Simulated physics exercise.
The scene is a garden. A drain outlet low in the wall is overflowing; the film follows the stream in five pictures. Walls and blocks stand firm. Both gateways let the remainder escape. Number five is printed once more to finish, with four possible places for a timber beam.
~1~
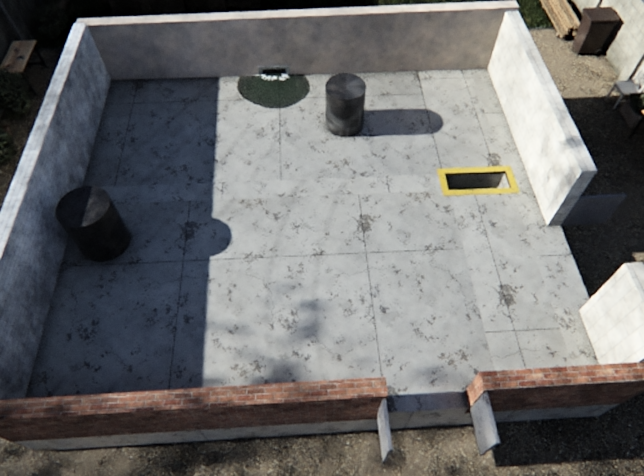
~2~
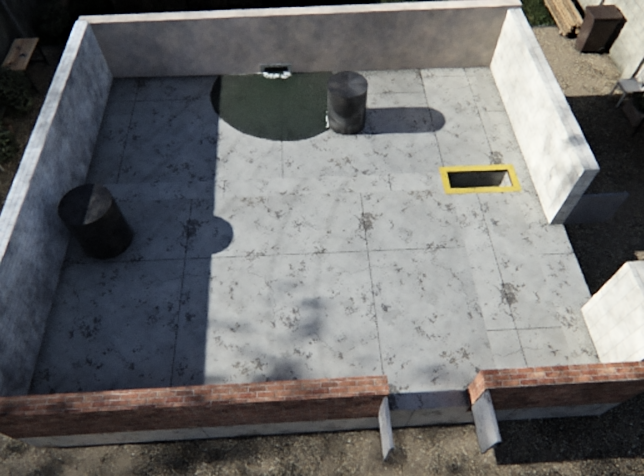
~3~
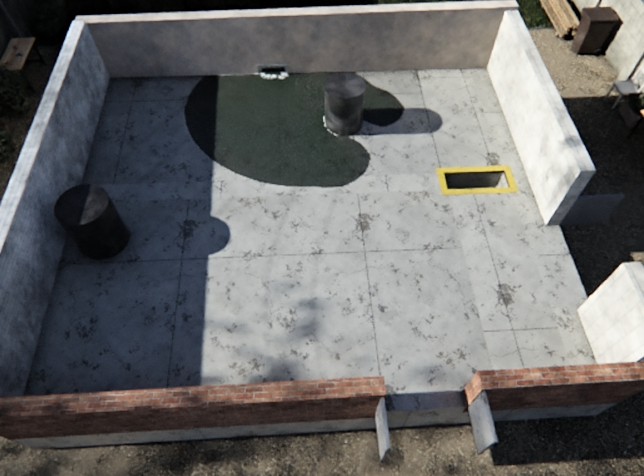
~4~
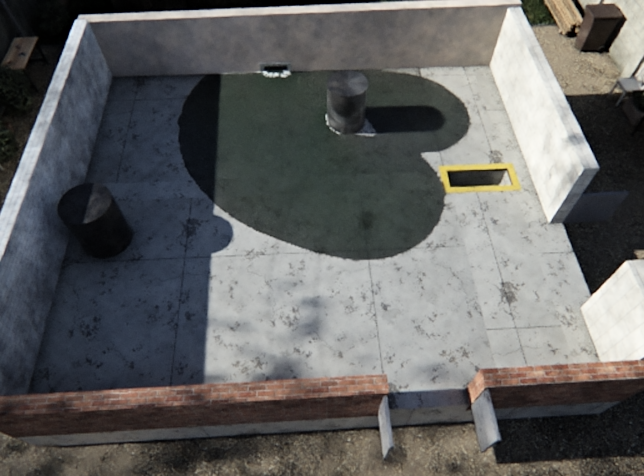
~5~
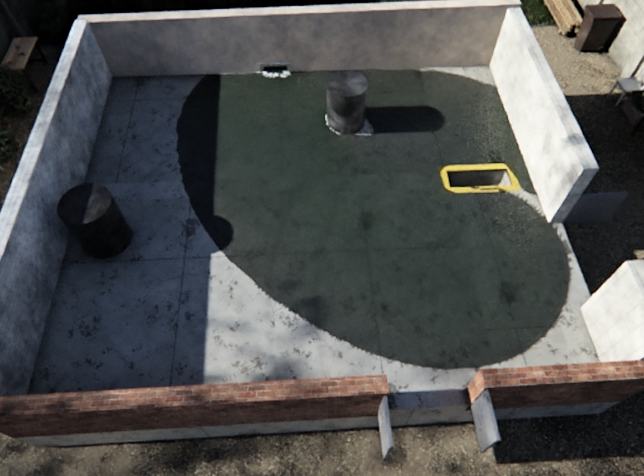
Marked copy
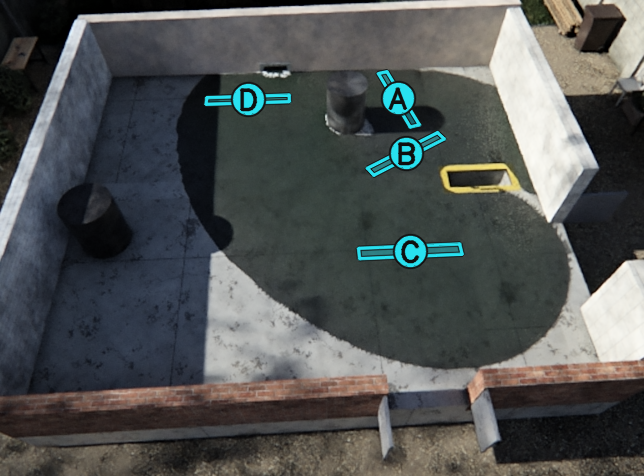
Dark green water spreads from a small outfall at the back wall of a walled garden, seen from high above by a still camera. Pale walls and a low red-brick front wall with a gap enclose grey, stained paving, where two dark cylinders stand left and back centre, and a yellow-edged drain lies right. The water widens around the rear cylinder, bulges rightward and forward, then surrounds much of the drain and enters it while spreading towards the front gap.
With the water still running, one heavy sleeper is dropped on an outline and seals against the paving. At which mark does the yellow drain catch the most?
Position D does it best.
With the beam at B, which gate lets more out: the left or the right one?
The right gate.
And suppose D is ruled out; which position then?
It is C.
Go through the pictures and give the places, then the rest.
Outfall at (274, 71); yellow drain at (477, 181); open gate at (562, 266); open gate at (423, 394); water covers 2 % of the ground and shows as far out as (273, 104); yellow drain still dry.
Water covers 8 % of the ground and shows as far out as (312, 132); yellow drain still dry.
Water covers 17 % of the ground and shows as far out as (341, 179); yellow drain still dry.
Water covers 33 % of the ground and shows as far out as (427, 232); yellow drain still dry.
Water covers 58 % of the ground and shows as far out as (551, 319); yellow drain taking water.
On the marked copy, A from (382, 72) to (414, 125); B from (370, 171) to (440, 135); C from (359, 253) to (460, 249); D from (206, 100) to (289, 98).
Choosing A, about 16 % of the stream runs into the yellow drain, about 84 % out by the gates.
Choosing B, about 18 % of the stream runs into the yellow drain, about 82 % out by the gates.
Choosing C, about 28 % of the stream runs into the yellow drain, about 71 % out by the gates.
Choosing D, about 39 % of the stream runs into the yellow drain, about 60 % out by the gates.
